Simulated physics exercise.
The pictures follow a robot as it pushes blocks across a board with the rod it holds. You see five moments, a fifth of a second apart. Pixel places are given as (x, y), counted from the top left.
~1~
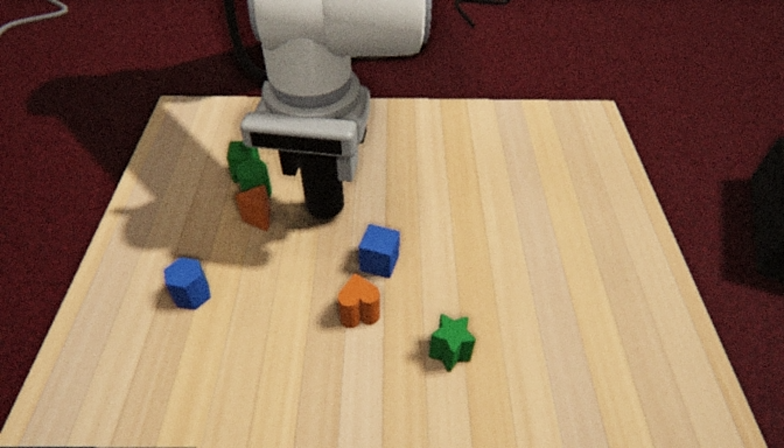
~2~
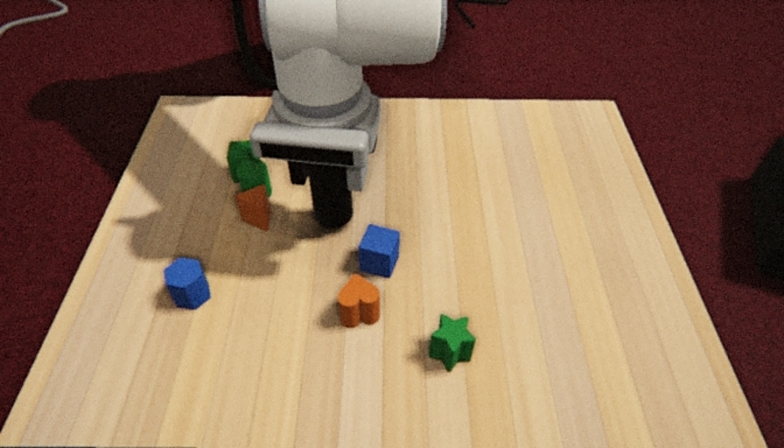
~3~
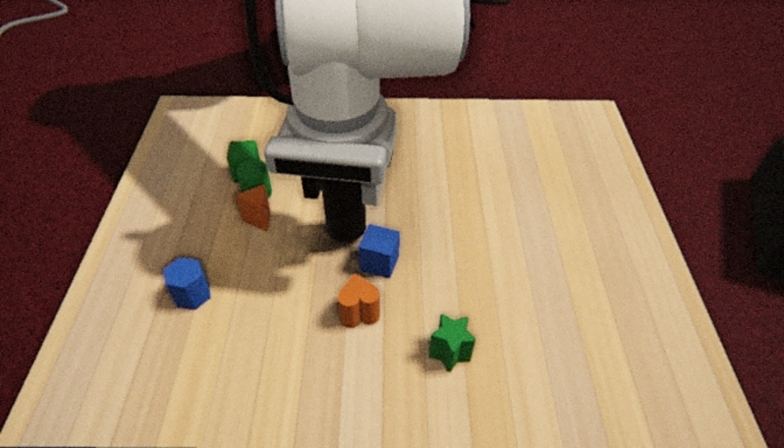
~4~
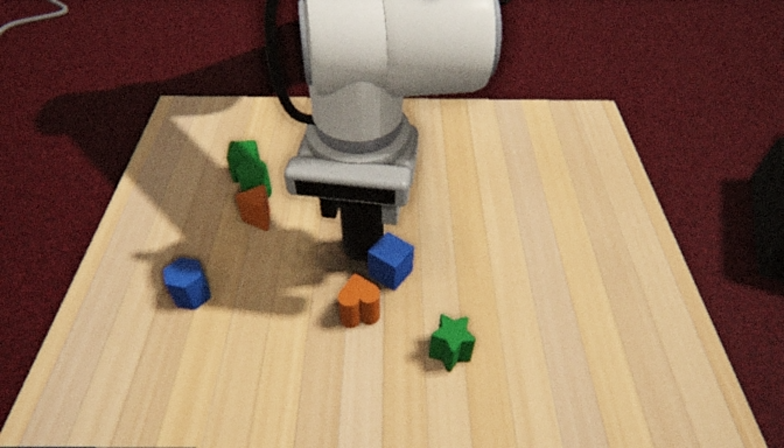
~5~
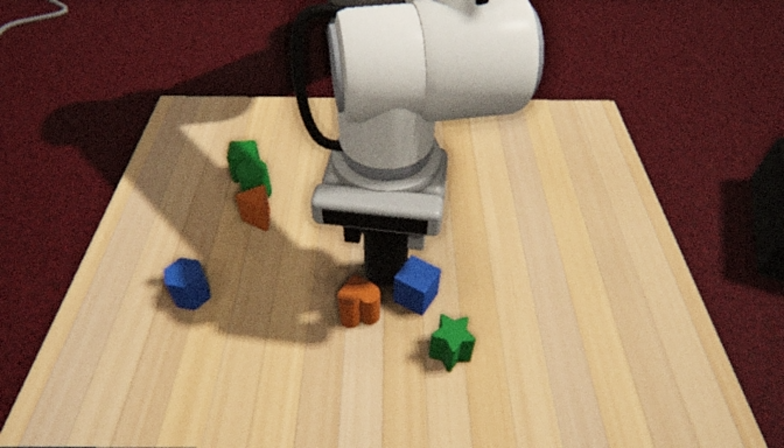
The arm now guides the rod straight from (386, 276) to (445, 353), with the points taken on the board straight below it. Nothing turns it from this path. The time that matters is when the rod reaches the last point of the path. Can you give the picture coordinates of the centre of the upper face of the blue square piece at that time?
At pixel (487, 316).
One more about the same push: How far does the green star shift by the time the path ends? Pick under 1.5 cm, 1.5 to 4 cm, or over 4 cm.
Displacement: 1.5 to 4 cm.
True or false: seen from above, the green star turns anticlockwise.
The statement is incorrect.
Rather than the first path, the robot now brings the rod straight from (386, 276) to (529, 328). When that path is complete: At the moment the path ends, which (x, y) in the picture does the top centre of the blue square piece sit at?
Its top centre is at about (508, 335).
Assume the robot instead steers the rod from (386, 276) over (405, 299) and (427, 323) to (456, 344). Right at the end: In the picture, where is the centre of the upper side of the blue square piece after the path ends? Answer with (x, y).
The answer is (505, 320).
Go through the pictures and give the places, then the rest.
The first frame shows lower end of the rod (325, 205), tops of blocks, orange heart-shaped block (358, 291), blue square piece (379, 239), green star (454, 331).
The second frame shows rod (334, 214), blocks as before.
The third frame shows rod (346, 227), blocks as before.
The fourth frame shows rod (363, 245), blue square piece (391, 249).
The fifth frame shows rod (386, 269), orange heart-shaped block (358, 291), blue square piece (418, 273), green star (454, 331).
The first path, step by step. Halfway along, rod (415, 308); blue square piece (457, 304), turned 15° anticlockwise; green star (457, 337).
At the end, rod (446, 347); orange heart-shaped block not moved; blue square piece (487, 316), turned 60° anticlockwise; green star (477, 362), turned 30° clockwise.
